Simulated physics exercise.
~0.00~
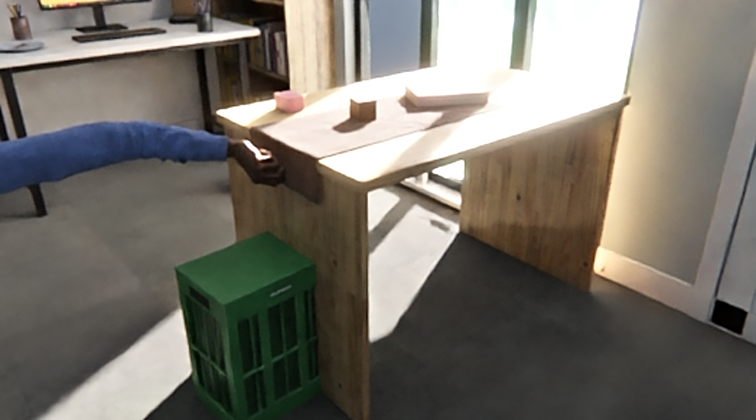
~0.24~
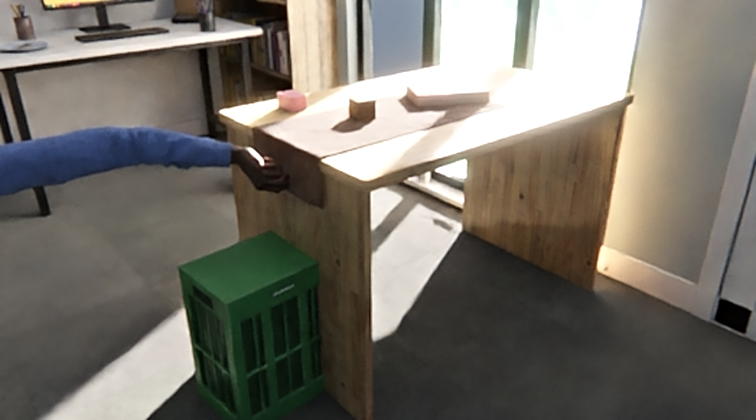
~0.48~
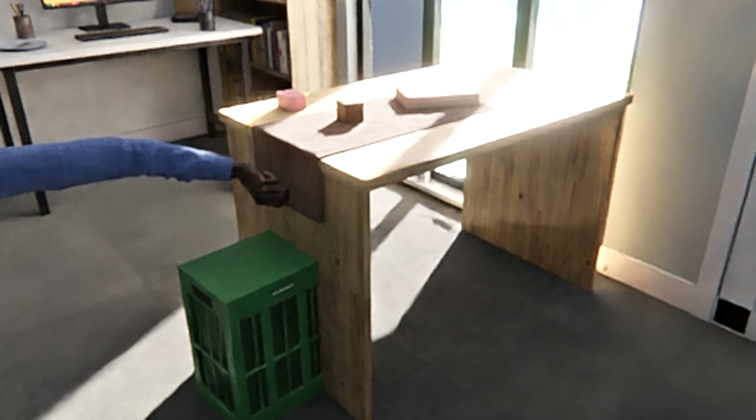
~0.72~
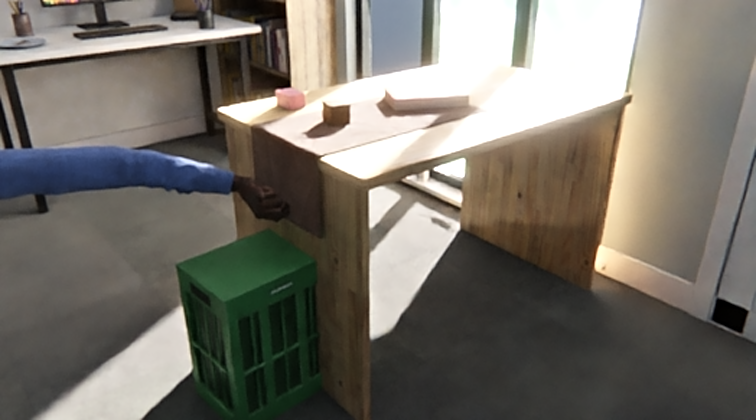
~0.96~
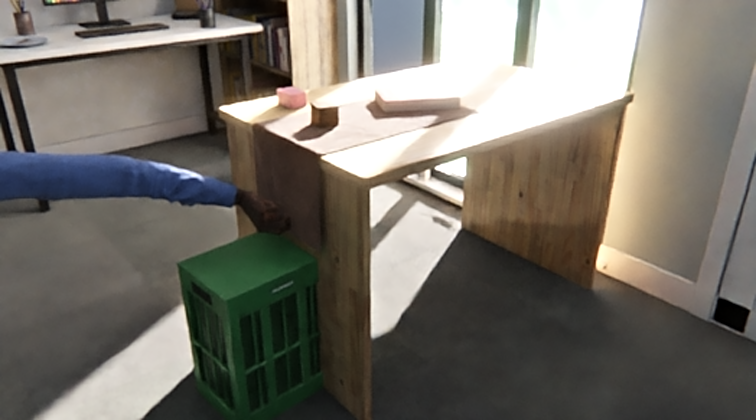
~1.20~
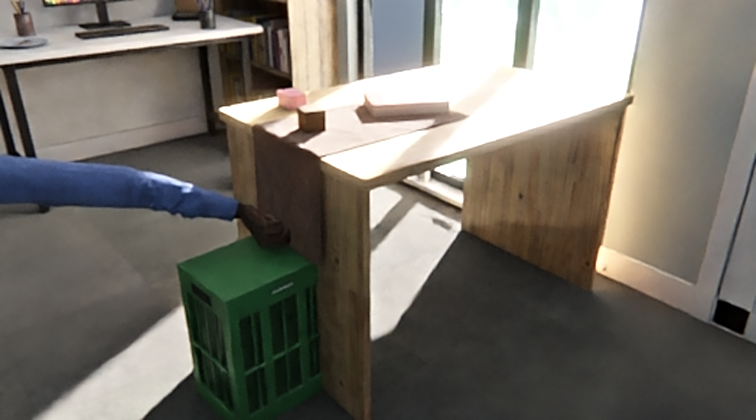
The video shows a blue-sleeved arm pulling a brown cloth down over the end of a wooden desk, carrying a small block and a flat book leftward while a pink block stays still. The hem reaches the green crate, with all three objects still on the desk.
